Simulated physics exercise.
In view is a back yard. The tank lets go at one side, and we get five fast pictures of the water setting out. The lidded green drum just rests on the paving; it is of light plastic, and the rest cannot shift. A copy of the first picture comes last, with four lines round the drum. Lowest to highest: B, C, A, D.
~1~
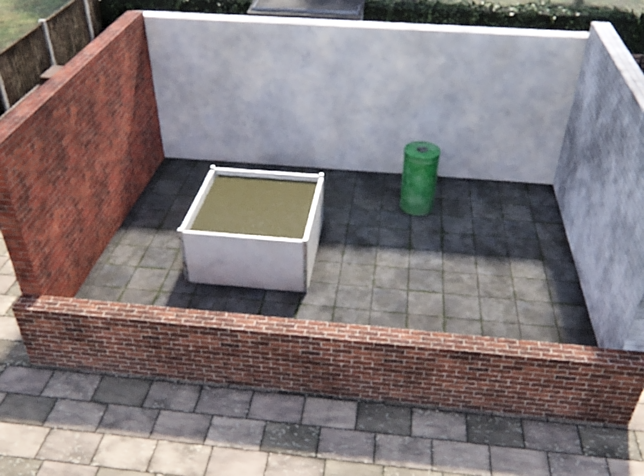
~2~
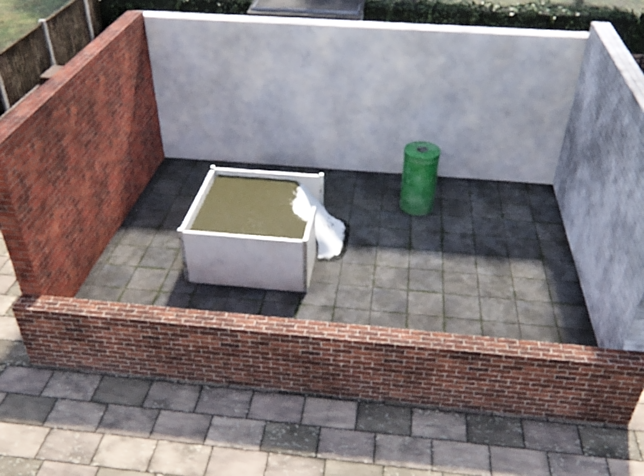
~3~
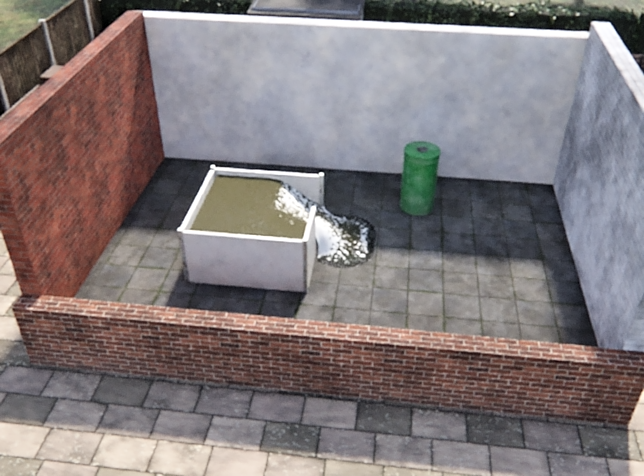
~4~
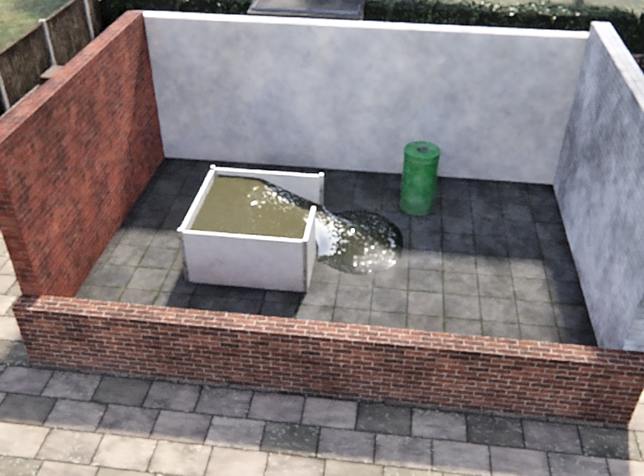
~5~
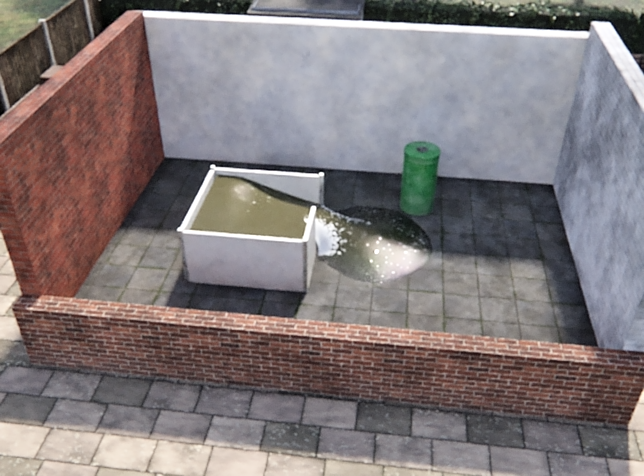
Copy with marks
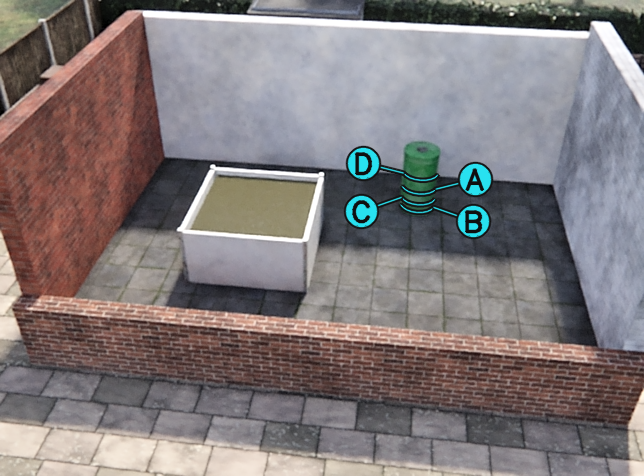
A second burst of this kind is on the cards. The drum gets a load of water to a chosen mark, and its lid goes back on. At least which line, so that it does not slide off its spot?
Take A.
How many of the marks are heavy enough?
Two of them.
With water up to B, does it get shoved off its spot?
Yes, it does.
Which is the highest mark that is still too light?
That would be C.
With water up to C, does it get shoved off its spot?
Yes, that goes wrong.
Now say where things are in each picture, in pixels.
Lid of the green drum at (422, 150); tank full, its middle at (256, 207).
Water covers 1 % of the ground and is seen nearest the drum at (337, 220).
Water covers 3 % of the ground and is seen nearest the drum at (360, 220).
Water covers 5 % of the ground and is seen nearest the drum at (378, 217).
Lid of the green drum at (422, 150); water covers 8 % of the ground and is seen nearest the drum at (404, 219).
On the marked copy, A at (419, 194); B at (417, 212); C at (417, 204); D at (420, 180); from the bottom up B, C, A, D.
With A, it shifts by a finger or two and stays.
With B, it is pushed about 4 times its own width away.
With C, it is pushed about its own width away.
With D, it does not move.
